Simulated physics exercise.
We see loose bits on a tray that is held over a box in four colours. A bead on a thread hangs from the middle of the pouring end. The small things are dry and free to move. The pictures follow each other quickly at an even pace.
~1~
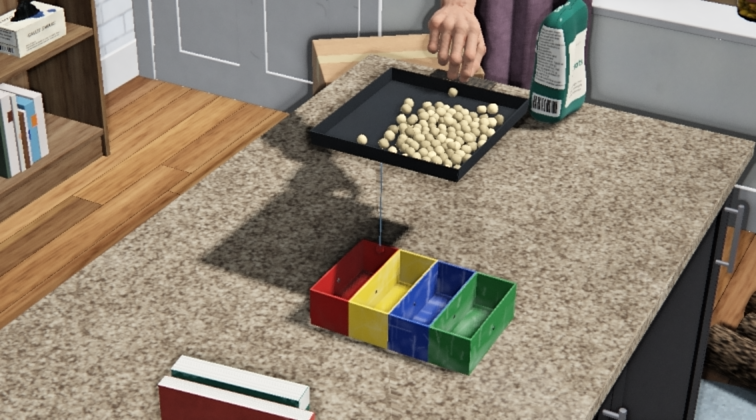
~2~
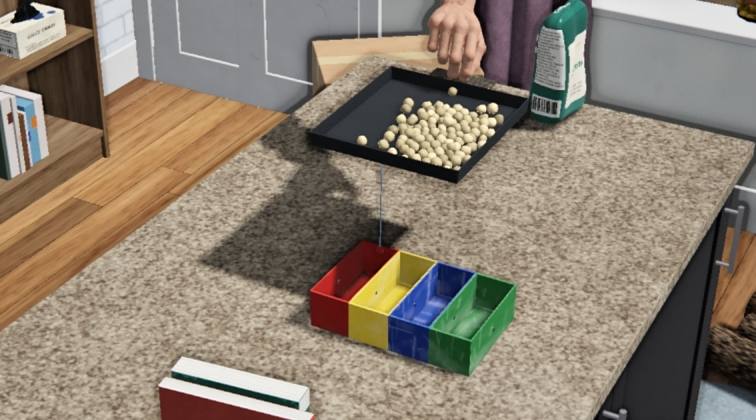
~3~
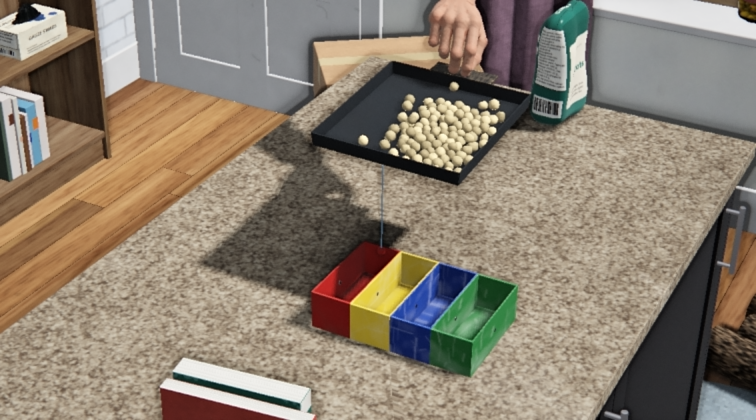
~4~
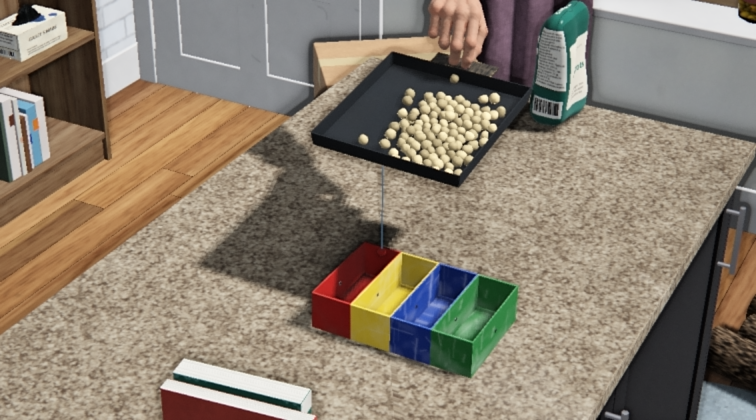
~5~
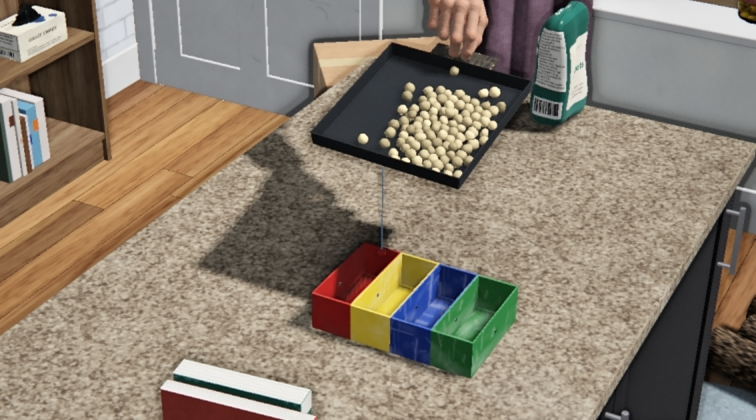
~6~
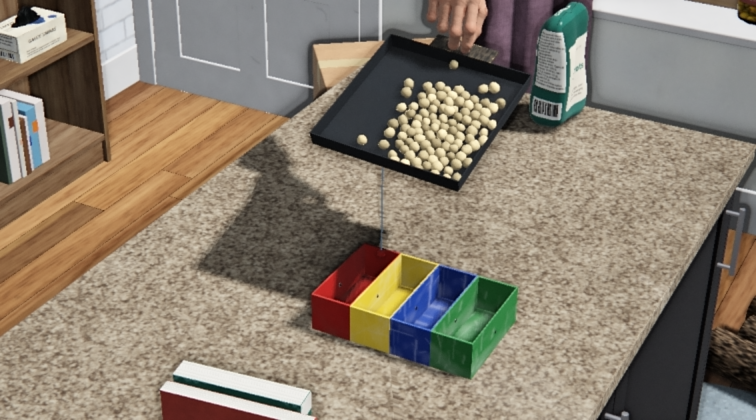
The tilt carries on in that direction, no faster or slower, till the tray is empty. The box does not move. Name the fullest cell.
The blue one ends fullest.
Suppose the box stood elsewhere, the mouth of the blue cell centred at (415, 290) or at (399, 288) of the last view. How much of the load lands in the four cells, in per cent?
Roughly 100 per cent, and 90 per cent.
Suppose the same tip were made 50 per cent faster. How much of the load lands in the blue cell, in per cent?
Near 40 %.
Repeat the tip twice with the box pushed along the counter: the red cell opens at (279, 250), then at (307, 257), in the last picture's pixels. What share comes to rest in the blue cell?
Roughly 0 per cent, and 20 per cent.
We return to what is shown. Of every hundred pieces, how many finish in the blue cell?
Near 60 %.
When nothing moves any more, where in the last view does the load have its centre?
At about (424, 327).
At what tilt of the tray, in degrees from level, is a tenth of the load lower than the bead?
Roughly 95°.
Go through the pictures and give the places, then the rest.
Corners of the pouring end (312, 130) and (458, 168), level; middle of the load (443, 135), macadamia nuts; bead on its thread (380, 249); red cell (330, 309); yellow cell (369, 322); blue cell (409, 334); green cell (450, 348), in the first frame.
Corners of the pouring end (312, 131) and (458, 170), level; middle of the load (443, 135), in the second frame.
Corners of the pouring end (313, 132) and (459, 172), tipped barely, lowest at the right corner; middle of the load (445, 134), in the third frame.
Corners of the pouring end (313, 132) and (459, 175), tipped a little, lowest at the right corner; middle of the load (445, 131), in the fourth frame.
Corners of the pouring end (313, 132) and (459, 177), tipped a little, lowest at the right corner; middle of the load (445, 129), in the fifth frame.
Corners of the pouring end (312, 132) and (458, 180), tipped clearly, lowest at the right corner; middle of the load (444, 128); red cell (331, 314); yellow cell (370, 326); blue cell (410, 339); green cell (451, 352), in the sixth frame.
Just after the last frame, tray tipped steeply; every one on the tray.
A moment on, tray tipped right over; the larger part on the tray; roughly a quarter falling or outside the box.
Further on, tray tipped past a quarter turn; roughly two thirds in the blue cell; roughly a quarter in the yellow cell; about a tenth in the green cell; just a few in the red cell; just a few falling or outside the box.
When it is over, tray tipped past a quarter turn; roughly two thirds in the blue cell; roughly a quarter in the yellow cell; about a tenth in the green cell; just a few in the red cell; just a few outside the box.
